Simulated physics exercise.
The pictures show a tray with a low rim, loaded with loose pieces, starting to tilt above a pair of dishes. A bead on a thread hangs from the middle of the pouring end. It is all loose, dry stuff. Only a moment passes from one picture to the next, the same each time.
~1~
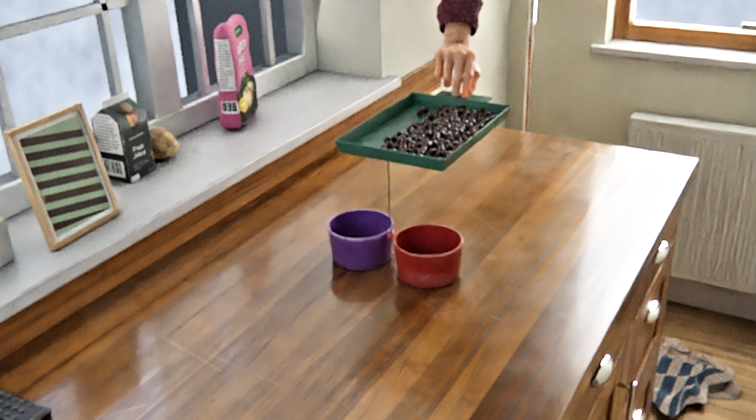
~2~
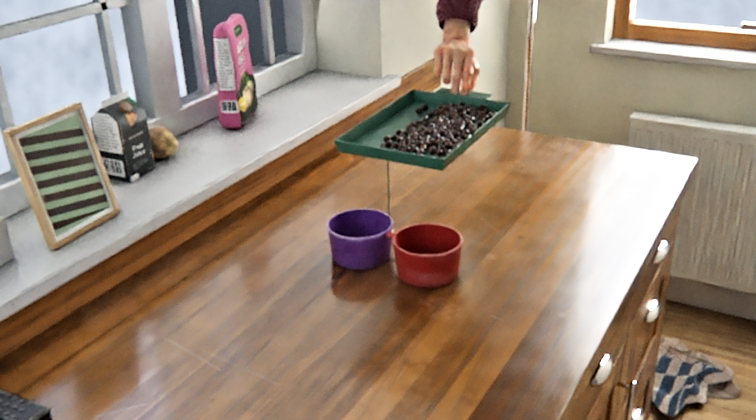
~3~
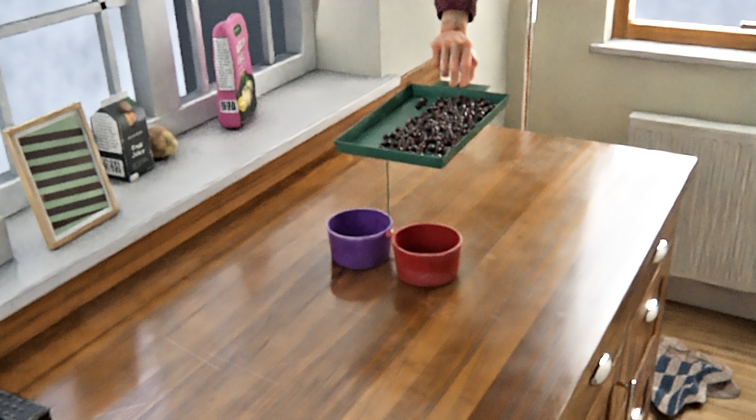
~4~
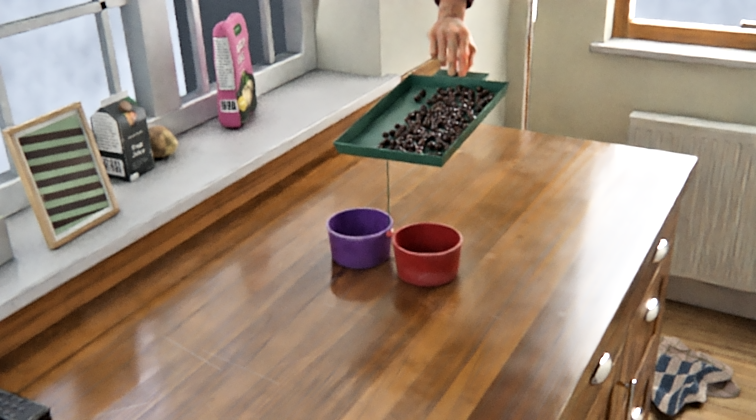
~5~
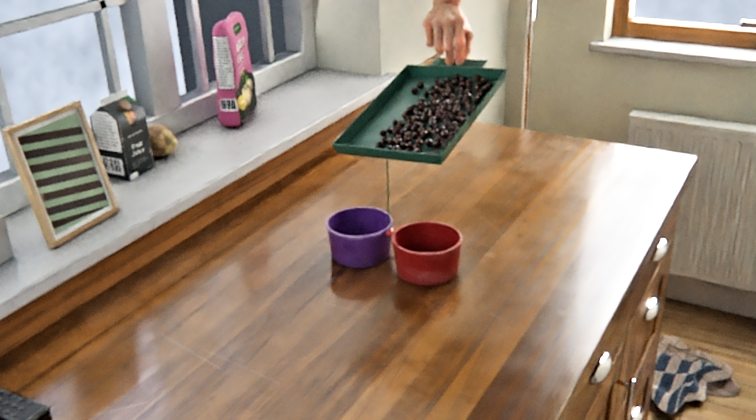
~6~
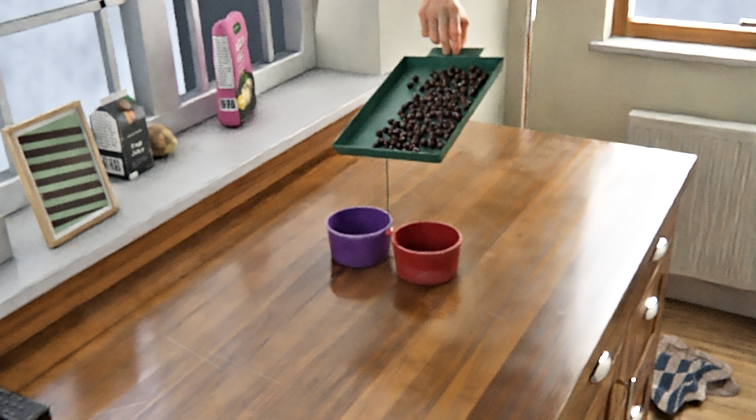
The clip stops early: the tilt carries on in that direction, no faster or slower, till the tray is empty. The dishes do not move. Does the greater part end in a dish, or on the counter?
The two hold under half of the load.
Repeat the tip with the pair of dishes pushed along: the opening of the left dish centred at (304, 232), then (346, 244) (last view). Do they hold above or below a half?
At the first place the larger part, at the second over half.
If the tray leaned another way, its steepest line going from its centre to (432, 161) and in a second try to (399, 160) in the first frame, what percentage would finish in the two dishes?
About 0 and 0 per cent.
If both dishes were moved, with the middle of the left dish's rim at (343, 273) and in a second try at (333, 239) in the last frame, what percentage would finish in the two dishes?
First some 0, then 90 per cent.
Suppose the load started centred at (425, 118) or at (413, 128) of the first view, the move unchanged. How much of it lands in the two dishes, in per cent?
Near 0 % and 0 %.
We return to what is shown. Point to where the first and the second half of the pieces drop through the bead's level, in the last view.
First near (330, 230), later near (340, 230).
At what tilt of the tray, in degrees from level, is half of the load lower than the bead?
Roughly 90°.
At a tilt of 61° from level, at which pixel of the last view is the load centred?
Around (366, 142).
Shortly afterwards, tray tipped steeply; the bulk on the tray; a little outside both; a little in the air.
Next, tray tipped right over; a little on the tray; only a few in the left dish; the bulk outside both; a little in the air.
Some moments later, tray tipped past a quarter turn; only a few in the left dish; all but a few outside both.
In the end, tray tipped past a quarter turn; none at all in the right dish; only a few in the left dish; all but a few outside both.
